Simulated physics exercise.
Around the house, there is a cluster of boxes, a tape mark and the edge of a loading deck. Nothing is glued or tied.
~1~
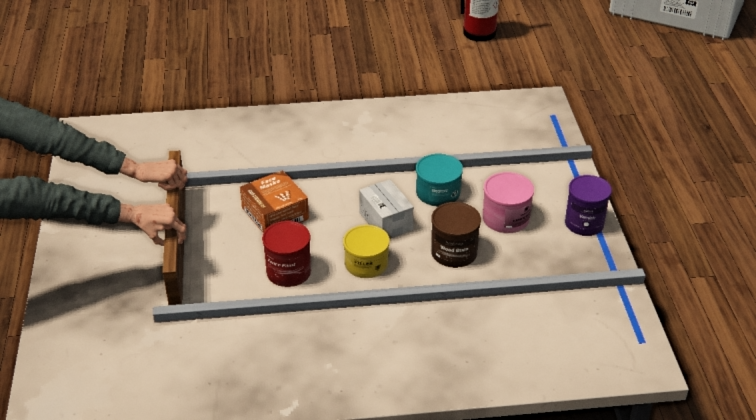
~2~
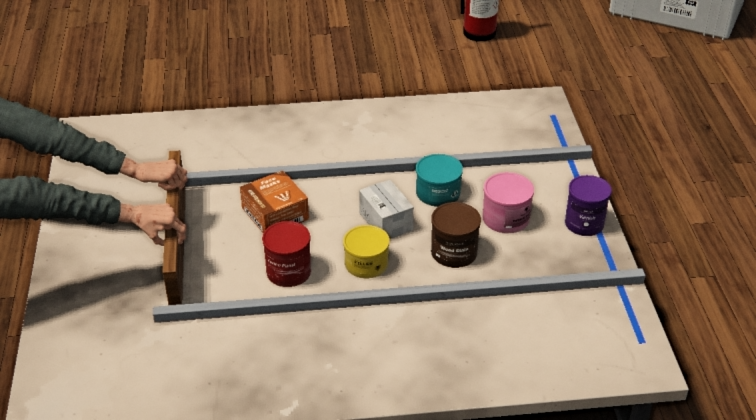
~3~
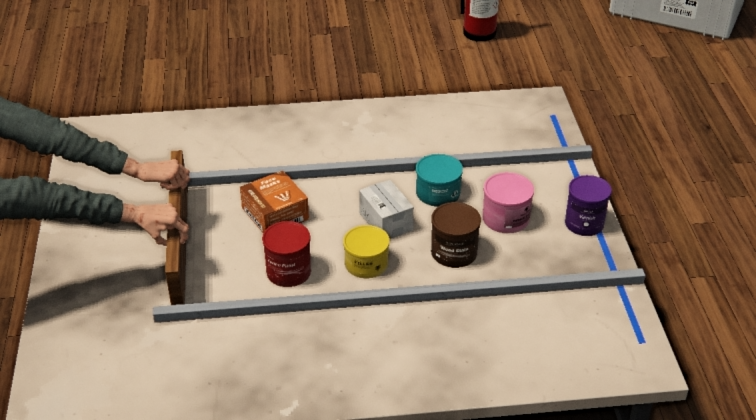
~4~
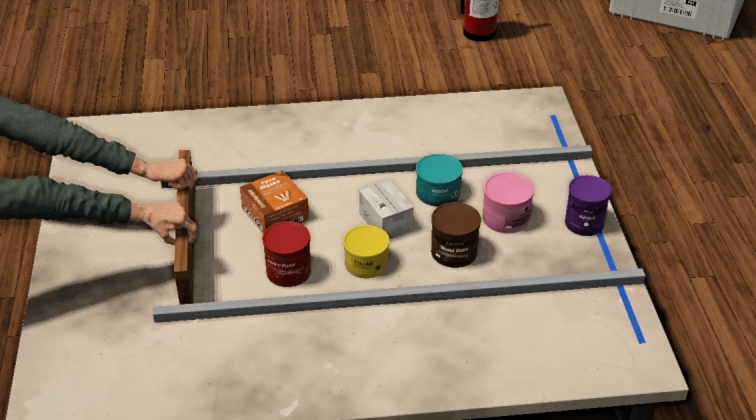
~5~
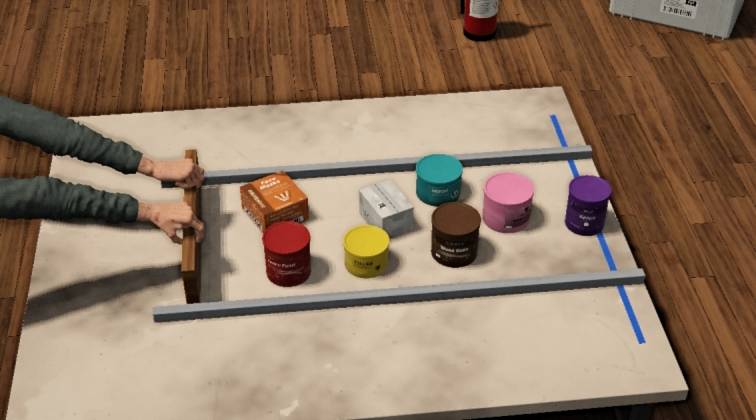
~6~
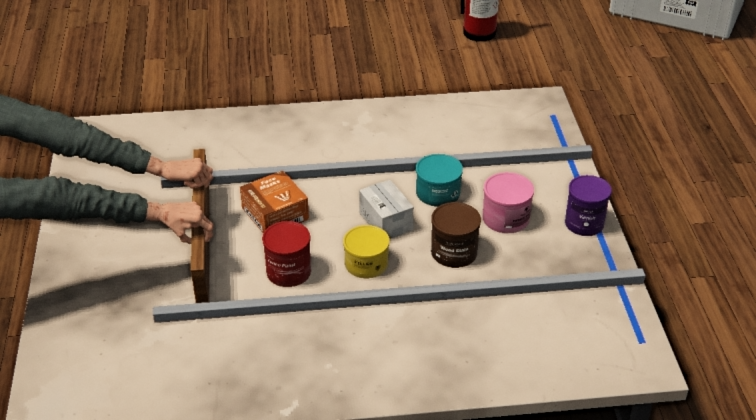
Two hands sliding a wooden plank slightly right between metal rails on a table, toward colourful tubs and boxes that stay still.
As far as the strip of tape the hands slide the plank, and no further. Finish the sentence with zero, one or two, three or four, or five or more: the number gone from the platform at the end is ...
The number gone from the platform at the end is five or more.
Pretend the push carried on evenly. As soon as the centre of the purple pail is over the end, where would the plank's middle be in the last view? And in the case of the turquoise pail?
Around (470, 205), then around (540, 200).
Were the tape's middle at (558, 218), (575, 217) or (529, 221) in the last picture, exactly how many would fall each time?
Down on the ground: 6, 6 and 3.
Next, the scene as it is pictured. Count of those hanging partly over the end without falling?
Number: 1.
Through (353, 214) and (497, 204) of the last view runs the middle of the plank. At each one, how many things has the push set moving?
Tally at point one: 5; at point two: 8.
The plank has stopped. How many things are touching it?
At rest, 1 are in contact.
Early on, none off yet; purple pail at rest near (587, 206); pink pail at rest near (507, 203); brown pail travelled a little near (483, 232).
Finally, the number that fall off is five or more; lost, orange box, yellow pail, white parcel, turquoise pail, brown pail, pink pail and purple pail.
